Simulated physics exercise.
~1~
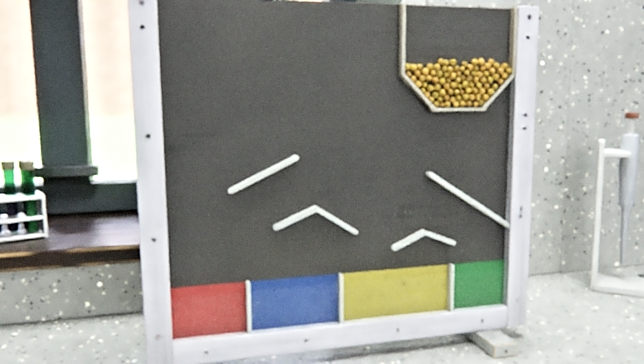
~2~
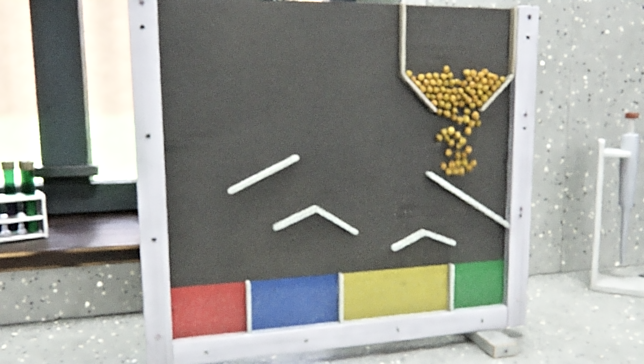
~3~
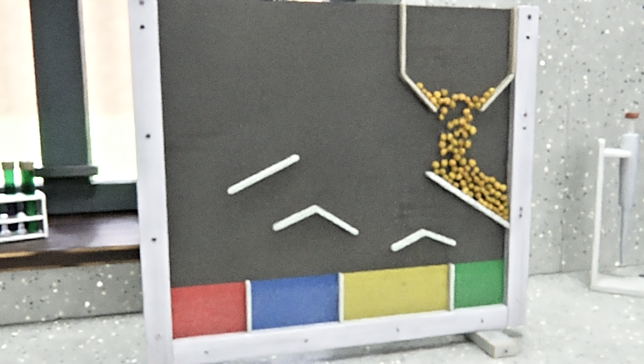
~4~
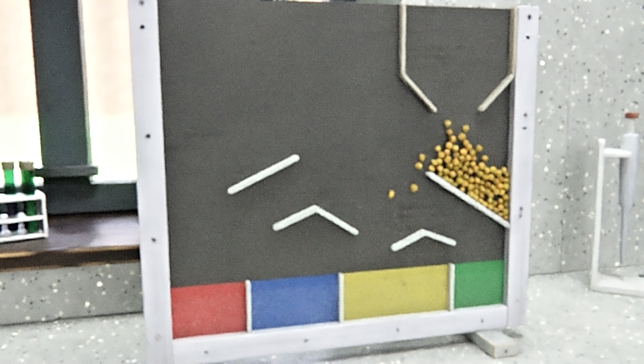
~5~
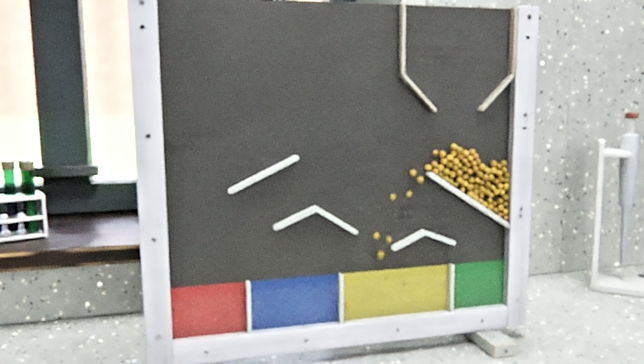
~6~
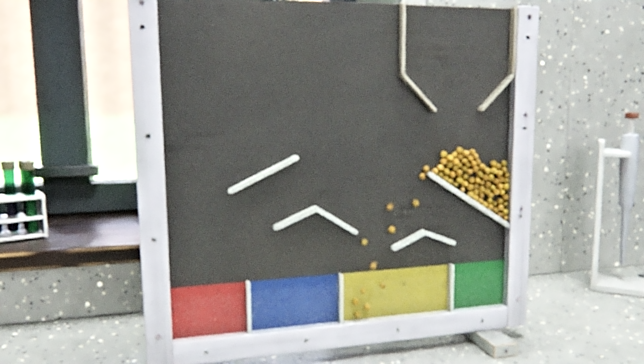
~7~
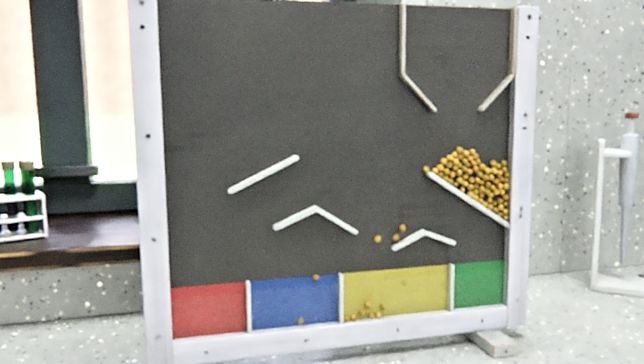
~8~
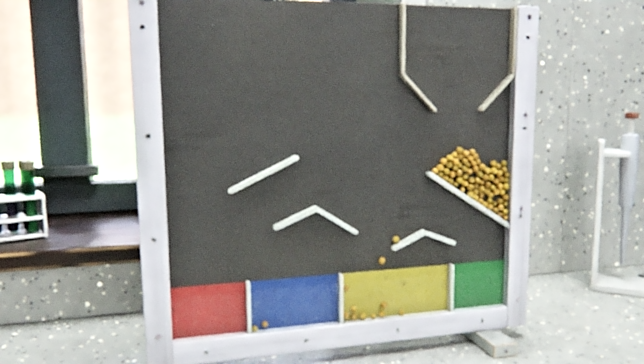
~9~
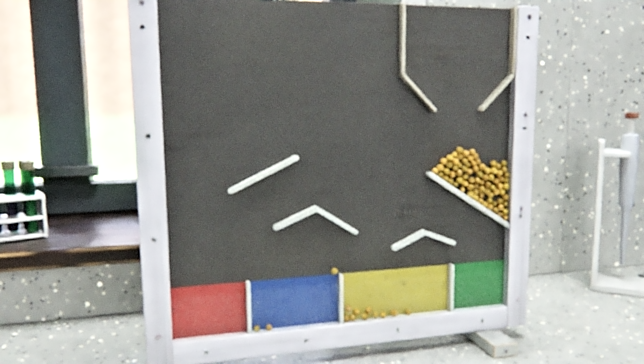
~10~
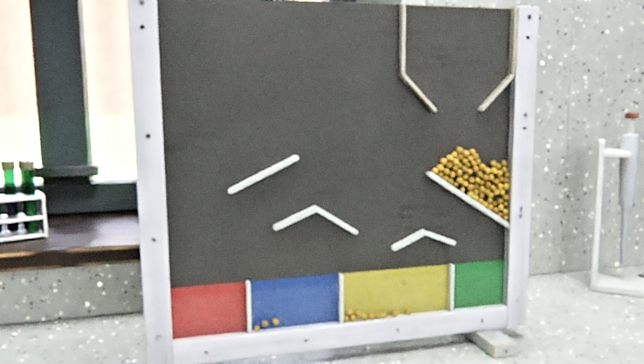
Chickpeas drop from the hopper and mostly pile on a ledge, few reaching yellow and blue bins.
